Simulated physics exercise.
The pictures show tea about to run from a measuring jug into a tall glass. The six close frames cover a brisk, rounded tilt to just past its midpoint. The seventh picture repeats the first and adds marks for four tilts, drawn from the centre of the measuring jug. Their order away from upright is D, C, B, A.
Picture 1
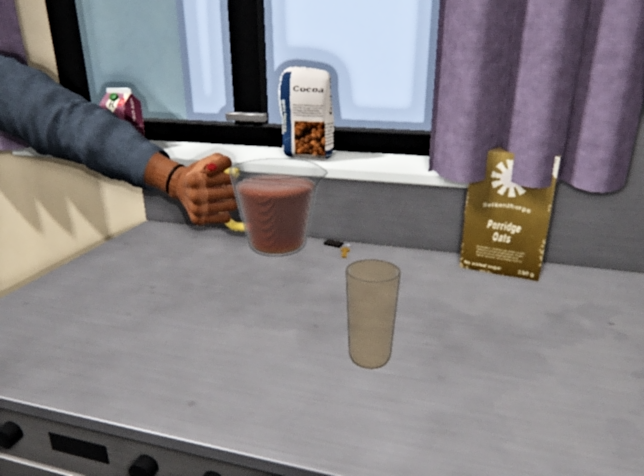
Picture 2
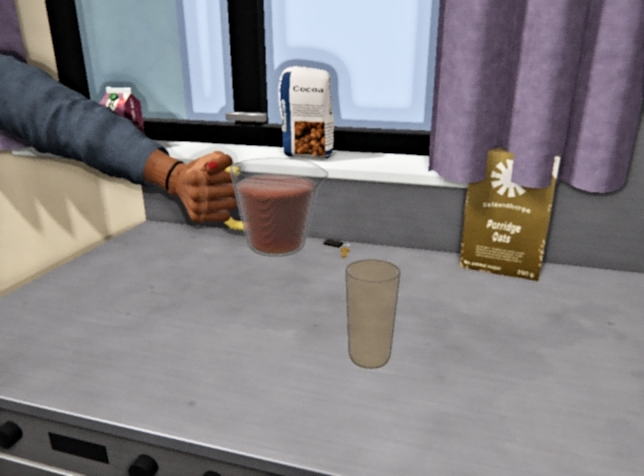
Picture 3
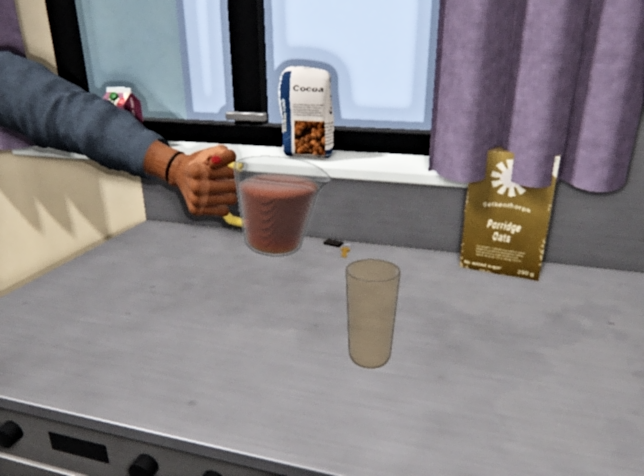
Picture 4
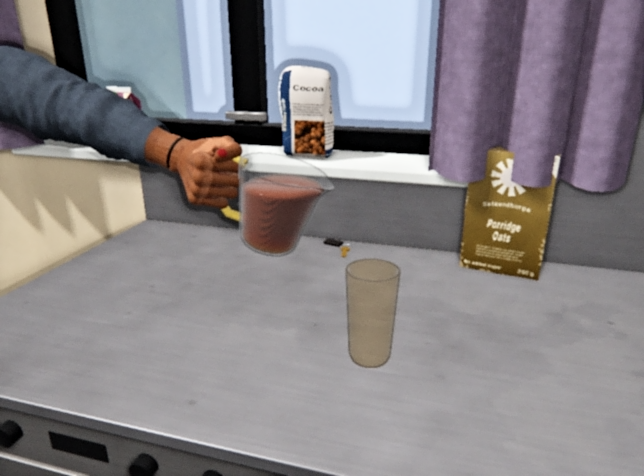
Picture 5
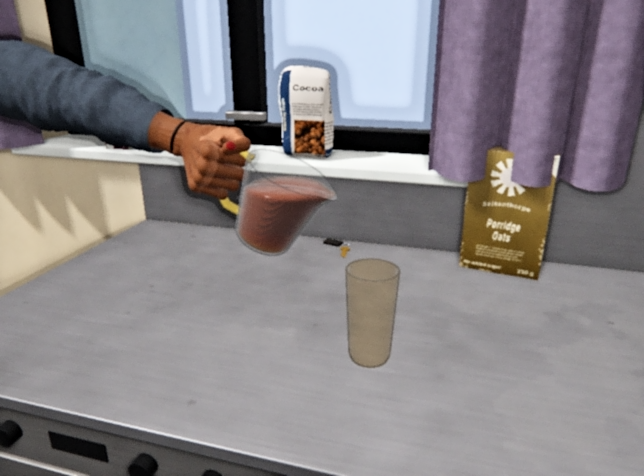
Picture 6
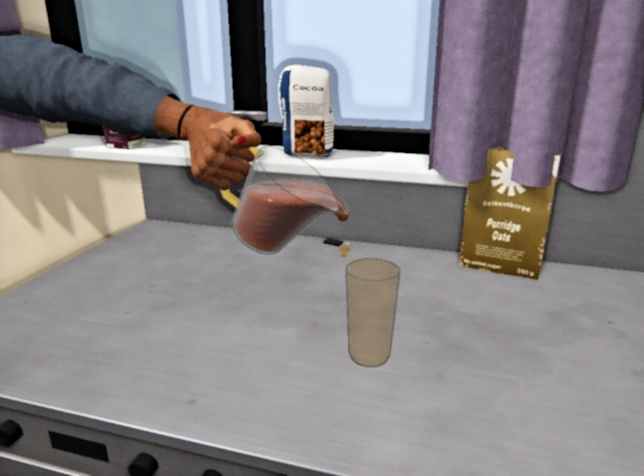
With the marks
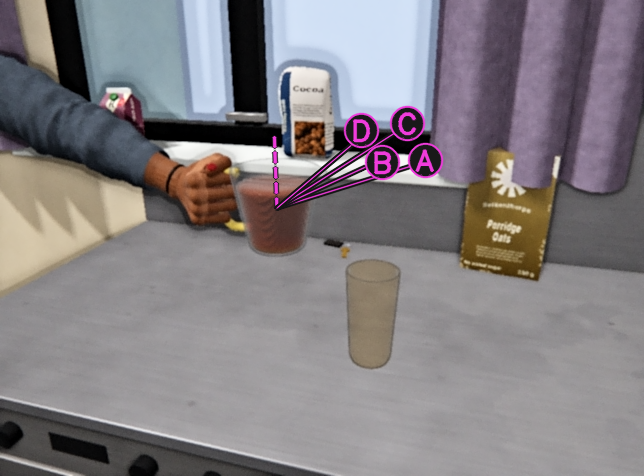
The video shows a hand holding a measuring jug of reddish-brown liquid upright near a tall glass on a grey countertop, then gradually tilting it to the right until some liquid passes over the lip.
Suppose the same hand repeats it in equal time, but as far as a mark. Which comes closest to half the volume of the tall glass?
D is best.
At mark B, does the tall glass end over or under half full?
Over.
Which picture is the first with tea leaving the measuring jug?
In picture 6.
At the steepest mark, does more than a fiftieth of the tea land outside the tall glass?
Yes, it does.
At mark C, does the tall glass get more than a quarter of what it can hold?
Yes, clearly.
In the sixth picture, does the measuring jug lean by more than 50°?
No, it does not.
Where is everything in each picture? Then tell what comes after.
Upright, lip at (325, 174); rim of the tall glass round (373, 270); nothing has left yet, in the first picture.
Upright, lip at (326, 176); nothing has left yet, in the second picture.
Tipped about 7°, lip at (330, 180); nothing has left yet, in the third picture.
Tipped about 15°, lip at (333, 188); nothing has left yet, in the fourth picture.
Tipped about 24°, lip at (336, 198); nothing has left yet, in the fifth picture.
Tipped about 34°, lip at (338, 209); tea is over the lip, down to (343, 218), in the sixth picture.
On the marked copy, A at (409, 166); B at (365, 167); C at (393, 133); D at (351, 145).
With A, the tall glass ends with about 89 % of what it can hold; 11 % of the tea is spilt.
With B, the tall glass ends with about 82 % of what it can hold; 3 % of the tea is spilt.
With C, the tall glass ends with about 67 % of what it can hold.
With D, the tall glass ends with about 51 % of what it can hold.
